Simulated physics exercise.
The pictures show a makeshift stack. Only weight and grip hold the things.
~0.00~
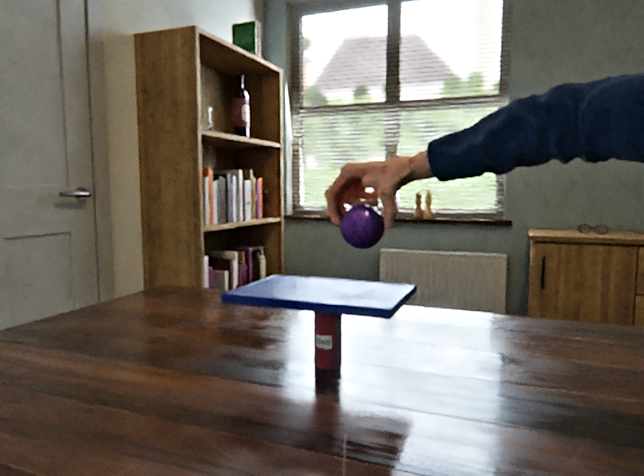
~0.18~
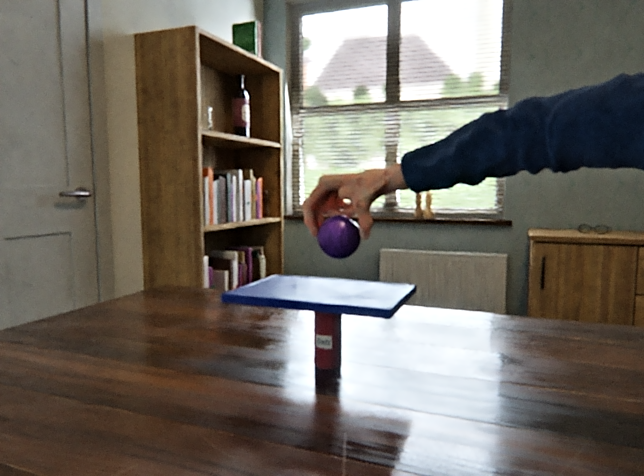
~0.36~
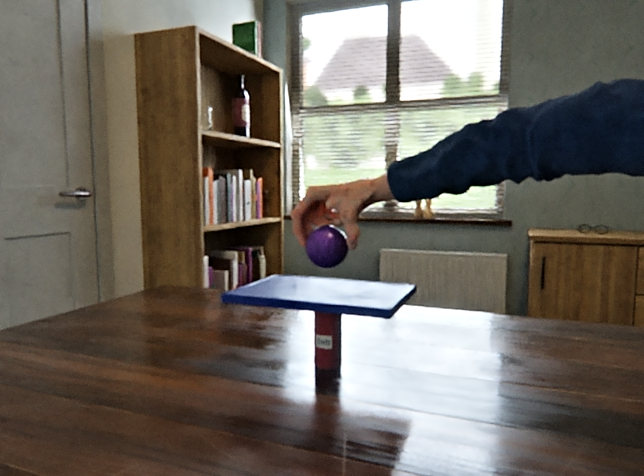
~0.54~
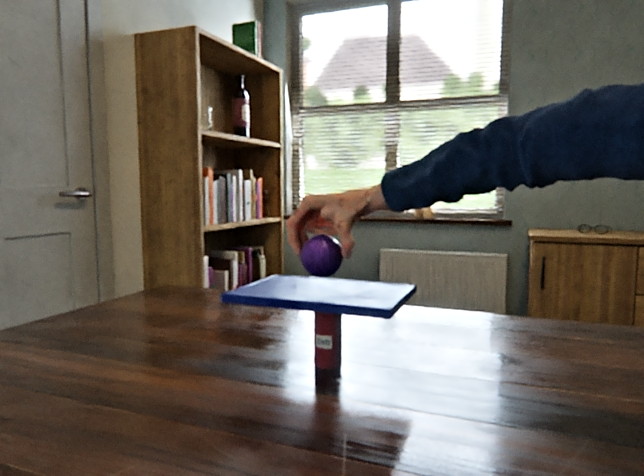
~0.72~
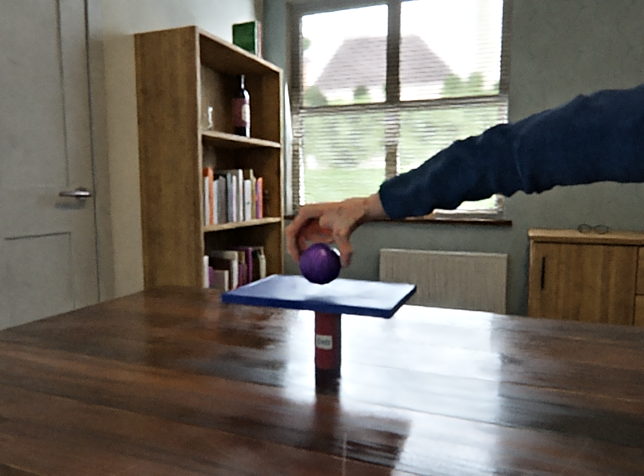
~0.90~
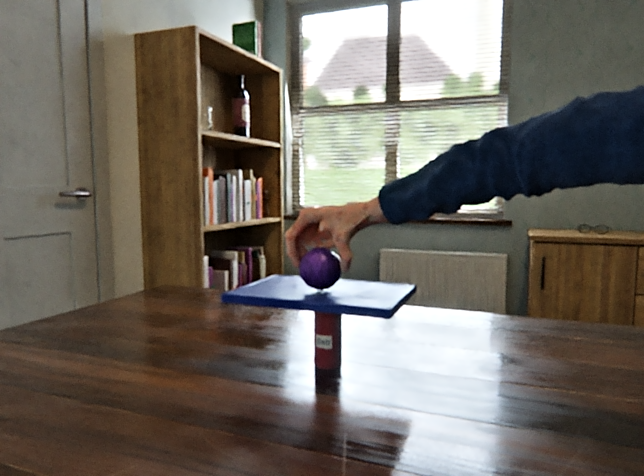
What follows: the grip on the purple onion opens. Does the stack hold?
Outcome: The stack keeps its balance.
After 1.10 s, no change.
After 1.30 s, purple onion resting near (320, 269).
In the end (2.0 s), all 3 unmoved. At the end, from the last picture's camera, purple onion near (320, 269). The stack holds.
